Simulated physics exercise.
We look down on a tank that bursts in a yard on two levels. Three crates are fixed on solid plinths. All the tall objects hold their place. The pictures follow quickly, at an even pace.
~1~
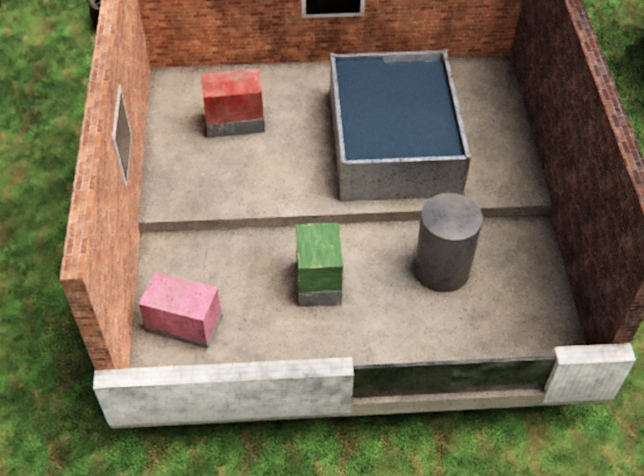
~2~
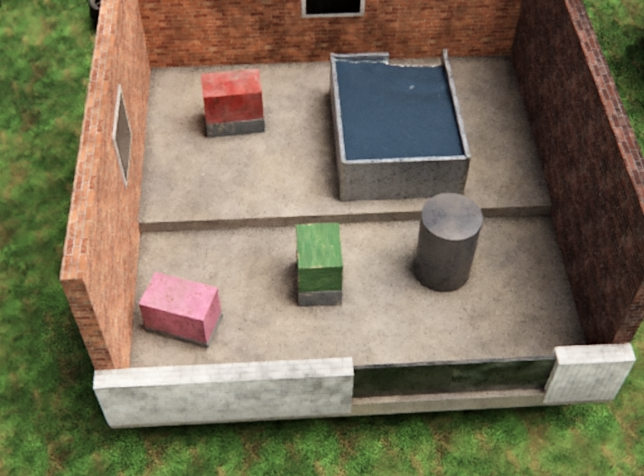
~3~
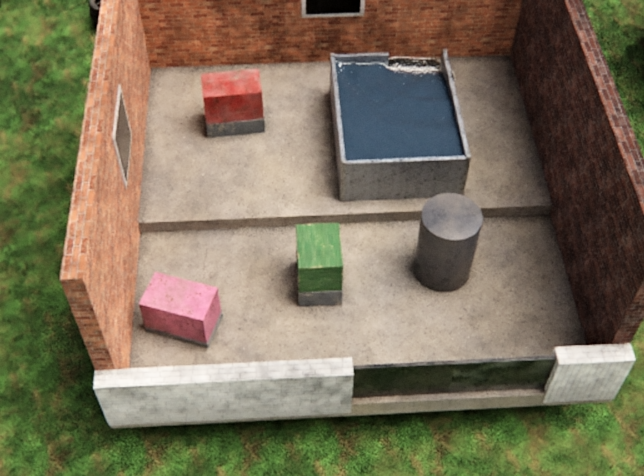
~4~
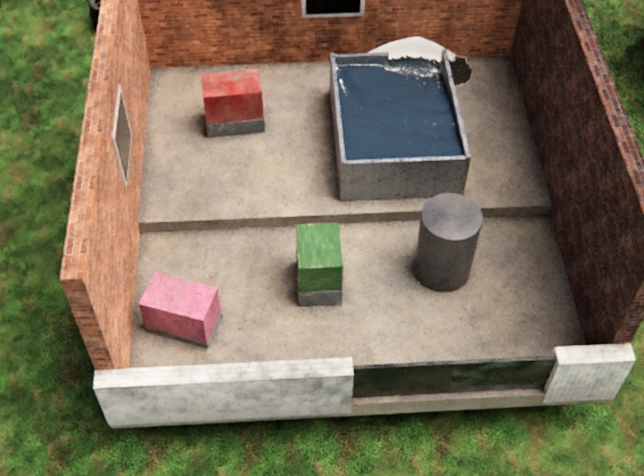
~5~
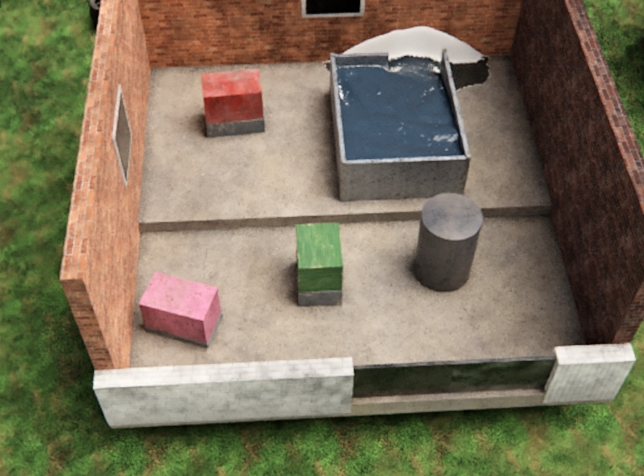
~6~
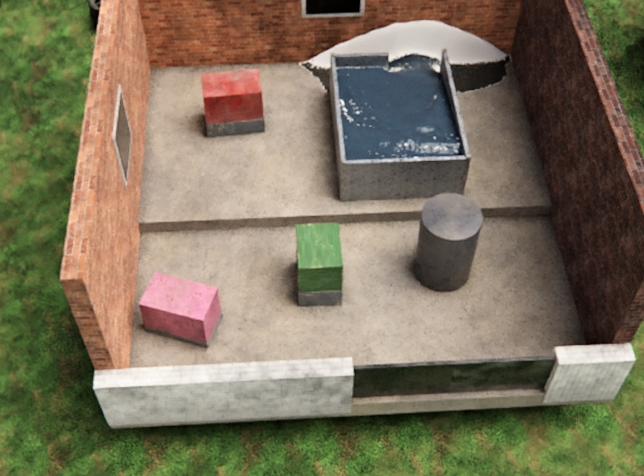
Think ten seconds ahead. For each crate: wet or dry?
In the end: The green crate stays dry; the red crate stays dry; the pink crate gets wet.
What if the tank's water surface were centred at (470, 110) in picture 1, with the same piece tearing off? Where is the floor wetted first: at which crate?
First comes the red crate.
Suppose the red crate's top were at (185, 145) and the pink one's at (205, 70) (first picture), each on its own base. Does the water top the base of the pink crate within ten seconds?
My reading: The pink one takes water.
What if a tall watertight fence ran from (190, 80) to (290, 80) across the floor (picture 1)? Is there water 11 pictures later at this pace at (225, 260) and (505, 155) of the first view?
In that order: Dry, covered.
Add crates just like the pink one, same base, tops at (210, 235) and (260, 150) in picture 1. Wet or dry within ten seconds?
In that order: Is wetted, escapes it.
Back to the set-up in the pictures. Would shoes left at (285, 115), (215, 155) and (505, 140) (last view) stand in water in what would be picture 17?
One after the other: Under water, dry, under water.
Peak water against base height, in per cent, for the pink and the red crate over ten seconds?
Near 200 and 40 in a hundred.
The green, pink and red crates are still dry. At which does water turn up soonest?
The red-painted one.
A moment on, water covers 20 % of the floor; the green crate not reached, the red crate water round its plinth, the pink crate not reached.
Next, water covers 35 % of the floor; the green crate not reached, the red crate water round its plinth, the pink crate not reached.
Then, water covers 60 % of the floor; the green crate water round its plinth, the red crate water round its plinth, the pink crate not reached.
Later, water covers 90 % of the floor; the green crate water round its plinth, the red crate water round its plinth, the pink crate water round its plinth.
In the end, water covers 95 % of the floor; the green crate stayed above the water, the red crate stayed above the water, the pink crate was topped.
